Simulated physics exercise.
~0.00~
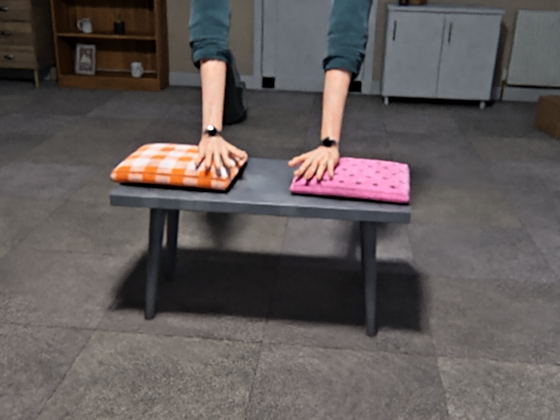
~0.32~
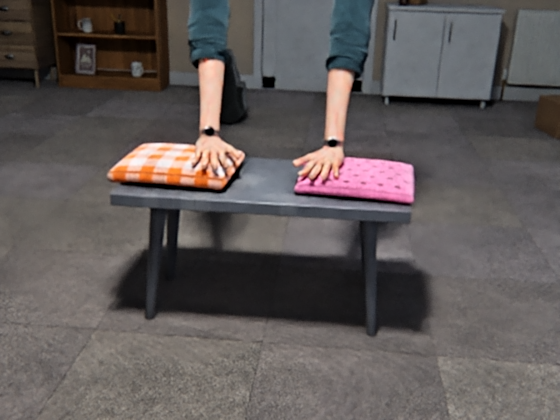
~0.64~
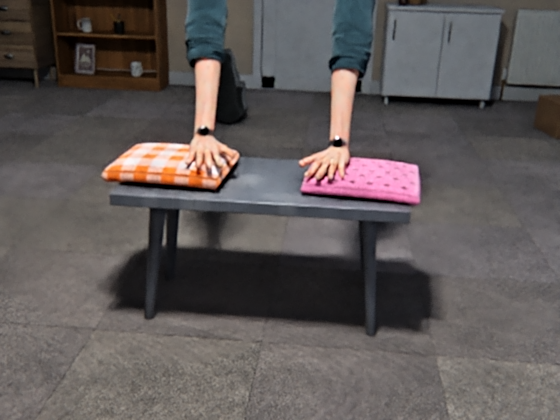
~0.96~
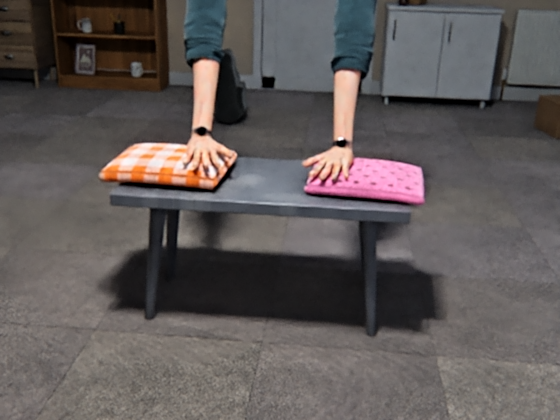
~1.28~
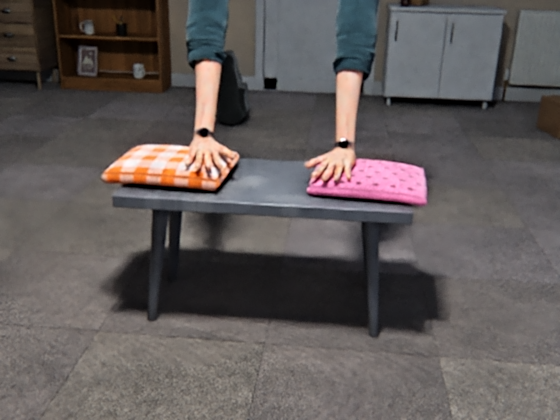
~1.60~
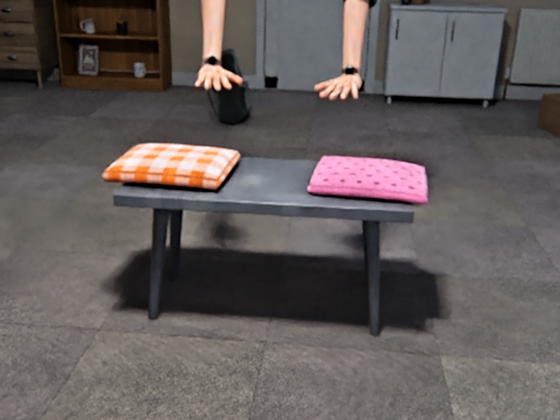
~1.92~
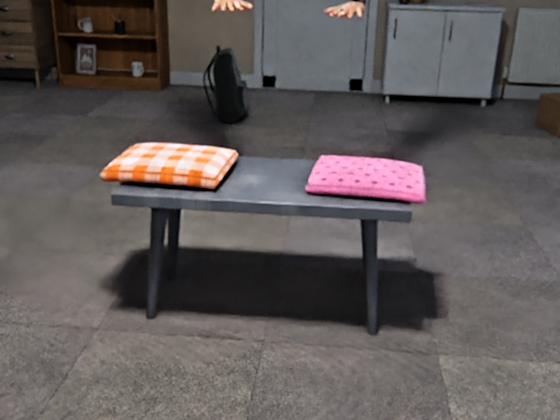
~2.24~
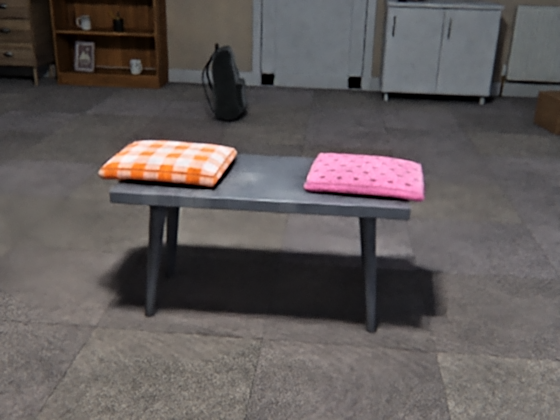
An orange-and-white checked folded blanket and a pink dotted seat pad lie on a dark grey bench, the blanket at the left end and the pad at the right. The slightly swaying view faces the bench from the front in a grey-floored room, with shelves, a black bag and pale cabinets behind. Two hands in teal sleeves press on them and slide them a little apart, the blanket left and the pad right. The hands then let go, lift away and leave the view. Both cushion-like items stay resting on the bench.
